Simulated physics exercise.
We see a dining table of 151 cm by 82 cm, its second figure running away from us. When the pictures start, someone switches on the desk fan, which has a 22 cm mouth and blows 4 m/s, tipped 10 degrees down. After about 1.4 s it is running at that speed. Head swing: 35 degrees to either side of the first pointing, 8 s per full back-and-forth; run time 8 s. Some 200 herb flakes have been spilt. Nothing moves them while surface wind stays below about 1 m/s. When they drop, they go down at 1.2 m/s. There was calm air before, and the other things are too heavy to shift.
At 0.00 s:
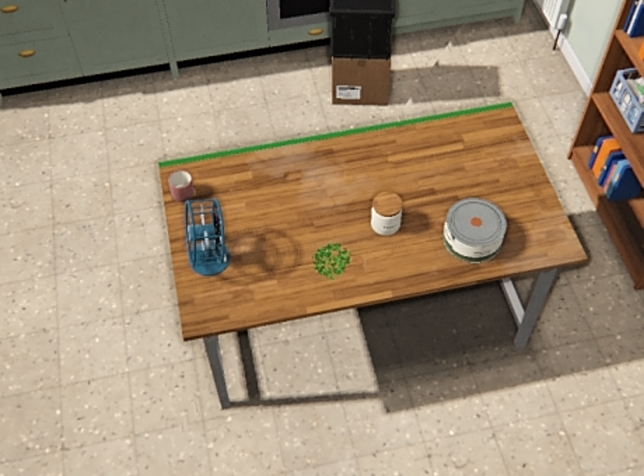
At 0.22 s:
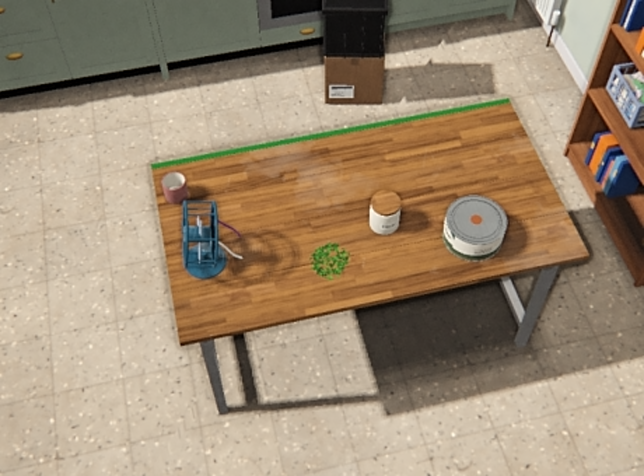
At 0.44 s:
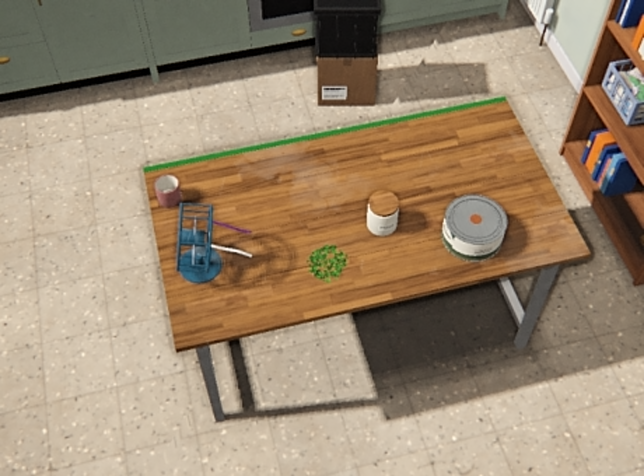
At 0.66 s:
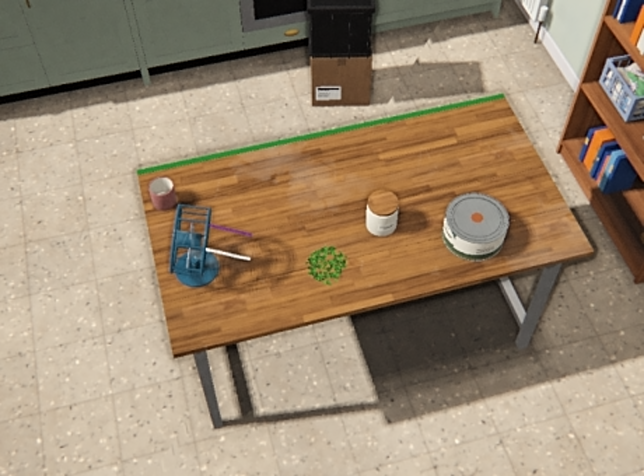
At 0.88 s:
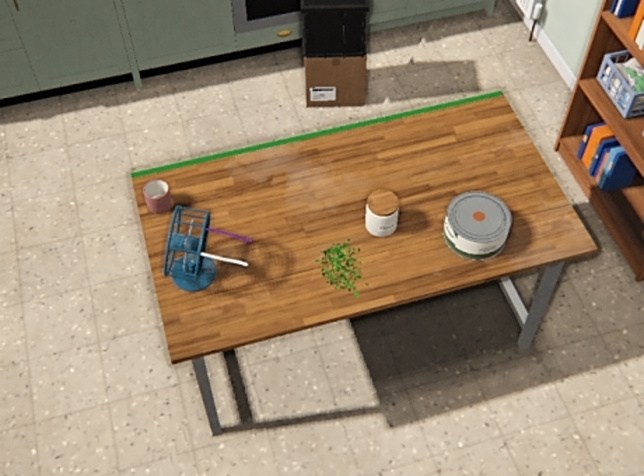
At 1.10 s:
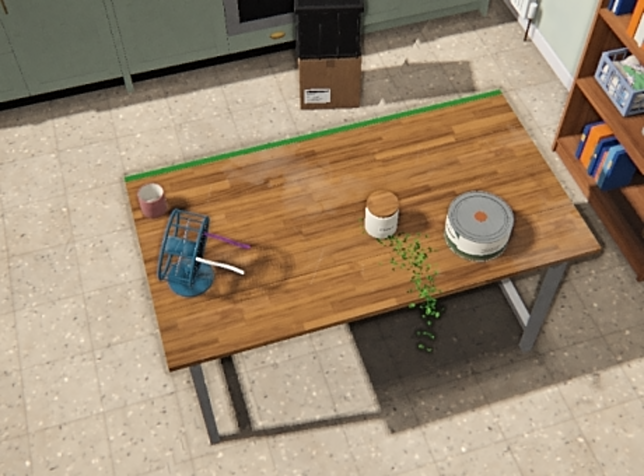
A blue desk fan turns towards the front, then green flakes scatter rightward across the wooden table.
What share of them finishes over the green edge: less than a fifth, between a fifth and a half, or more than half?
It's going to be fewer than one in five.
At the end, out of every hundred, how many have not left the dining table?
Roughly 3 in a hundred.
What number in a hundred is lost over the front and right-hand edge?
About 70 % front, about 30 % right-hand.
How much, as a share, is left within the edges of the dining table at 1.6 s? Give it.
Some 40 percent are still there.
After 1.6 s, 0 % are over the green edge; the middle of those left on the top is near (457, 198); 46 % are gone or lie where they will stay.
After 2.6 s, 0 % are over the green edge; the middle of those left on the top is near (464, 193); 59 % are gone or lie where they will stay.
After 4.4 s, 0 % are over the green edge; the middle of those left on the top is near (487, 178); 66 % are gone or lie where they will stay.
After 8.0 s, at the end, 0 % are over the green edge.
